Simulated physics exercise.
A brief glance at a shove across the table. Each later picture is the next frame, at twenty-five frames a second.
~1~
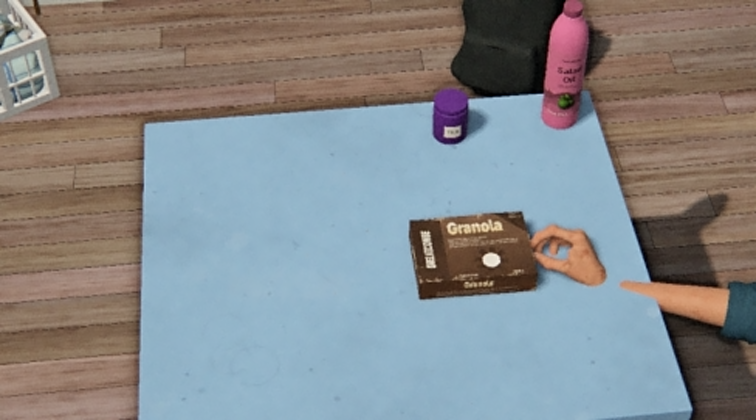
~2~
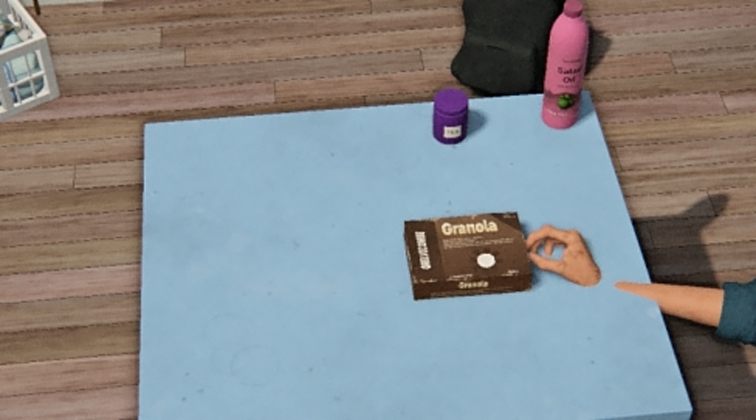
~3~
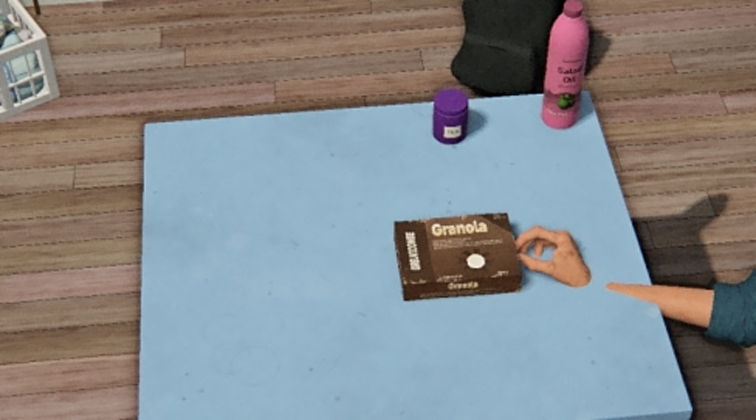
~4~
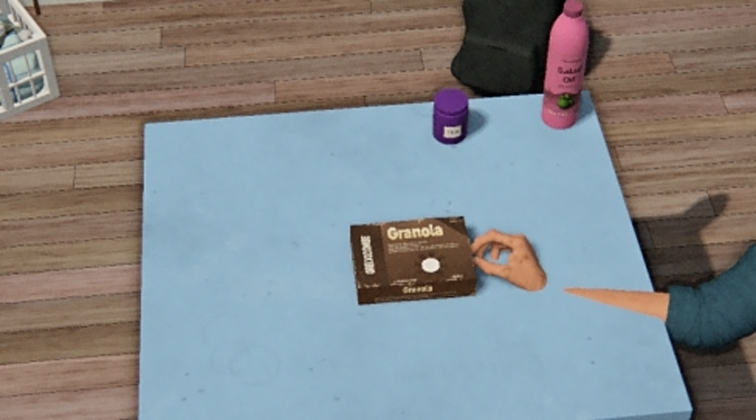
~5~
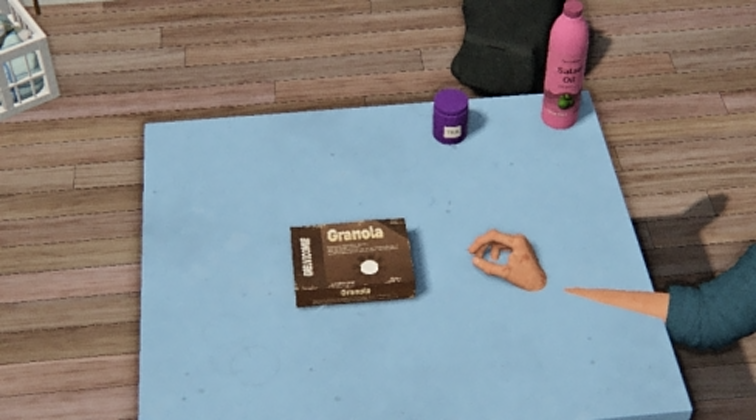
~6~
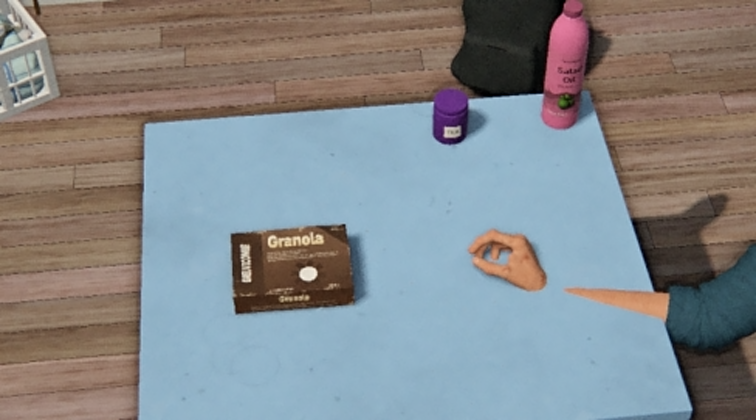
Brown granola box sliding left across a blue table as a hand pushes it, then moving on after the hand stops.
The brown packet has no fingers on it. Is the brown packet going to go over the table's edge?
Yes, it ends up off the table.
Then, 0.20 s on from there, brown packet now off the table.
Then, 0.30 s on from there, things are still on the move.
Then, 0.50 s on from there, as before.
In the end, off the table, brown packet.
